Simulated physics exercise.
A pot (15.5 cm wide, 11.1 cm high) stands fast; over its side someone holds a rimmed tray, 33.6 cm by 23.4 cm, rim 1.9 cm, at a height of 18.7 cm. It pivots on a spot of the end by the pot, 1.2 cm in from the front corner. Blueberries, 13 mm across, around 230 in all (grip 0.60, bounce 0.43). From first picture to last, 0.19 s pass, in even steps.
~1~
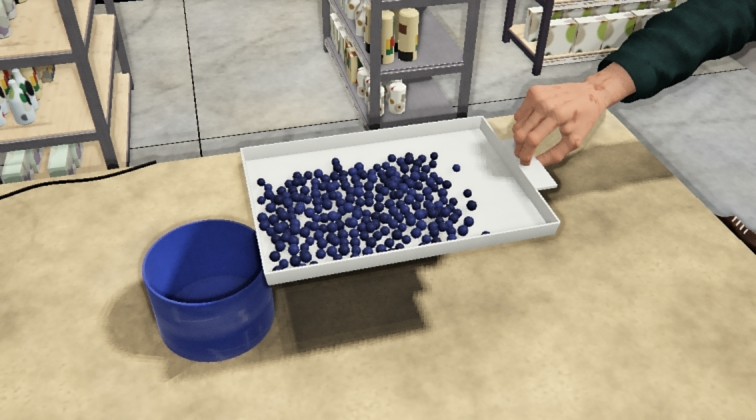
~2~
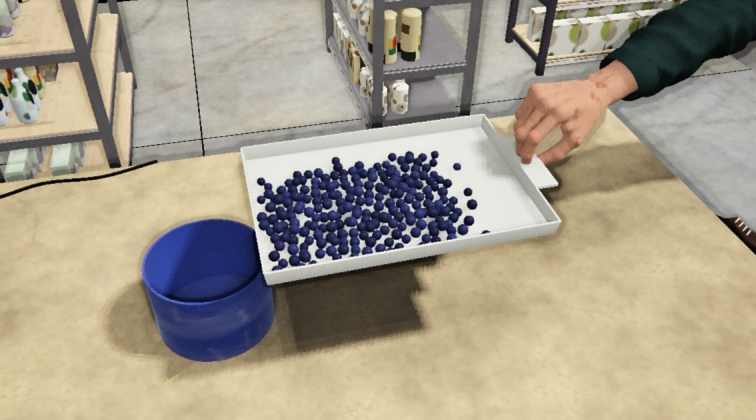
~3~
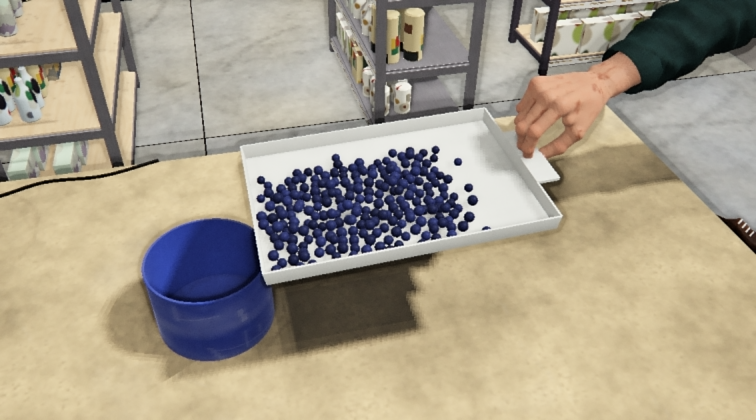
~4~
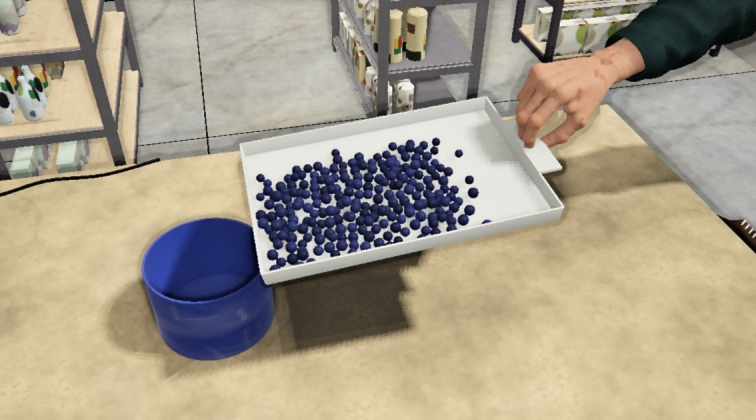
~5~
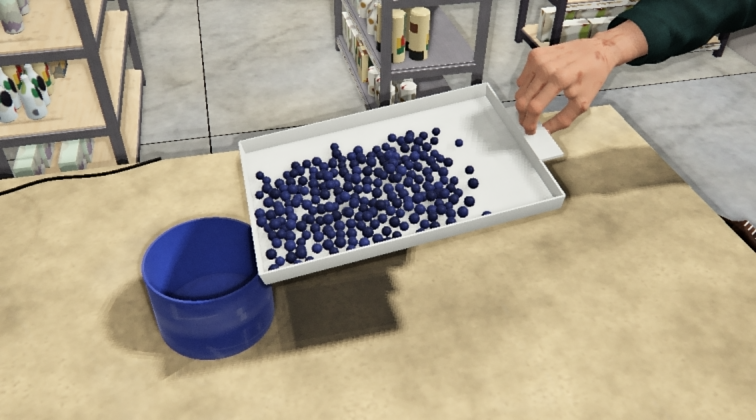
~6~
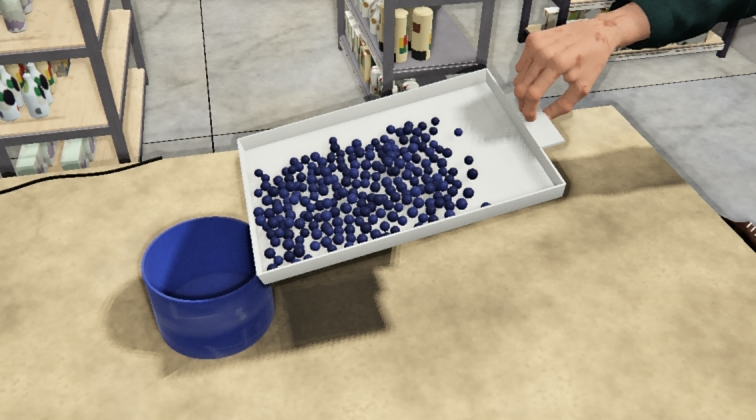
A hand gradually raising the right end of a white tray of dark blue balls beside a blue pot on a table.
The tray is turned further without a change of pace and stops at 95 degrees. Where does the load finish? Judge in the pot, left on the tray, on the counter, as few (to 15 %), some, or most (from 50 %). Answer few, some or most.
Pot: Some, tray: Few, counter: Most.
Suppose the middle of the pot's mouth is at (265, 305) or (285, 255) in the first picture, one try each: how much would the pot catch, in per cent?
Some 30 and 0 per cent.
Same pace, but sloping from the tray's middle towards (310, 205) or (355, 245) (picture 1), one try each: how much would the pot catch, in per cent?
About 60 and 0 per cent.
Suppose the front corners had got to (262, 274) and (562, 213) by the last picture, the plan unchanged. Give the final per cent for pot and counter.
Pot 0, counter 100.
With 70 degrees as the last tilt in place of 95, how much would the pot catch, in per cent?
It would be near 0 per cent.
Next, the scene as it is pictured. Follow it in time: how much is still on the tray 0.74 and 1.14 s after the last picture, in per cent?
In turn: 95, 15.
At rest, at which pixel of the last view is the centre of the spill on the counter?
Around (194, 411).
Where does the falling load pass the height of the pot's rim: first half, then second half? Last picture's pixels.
First near (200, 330), later near (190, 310).
Then, 0.45 s after the last picture, tilt 52 degrees; the tray holds 100 %, the pot 0 %.
Then, 0.74 s after the last picture, tilt 78 degrees; the tray holds 95 %, the pot 0 %.
Then, 1.14 s after the last picture, tilt 95 degrees; the tray holds 15 %, the pot 15 %.
In the end, pot 30 %, tray 0 %, counter 70 %.
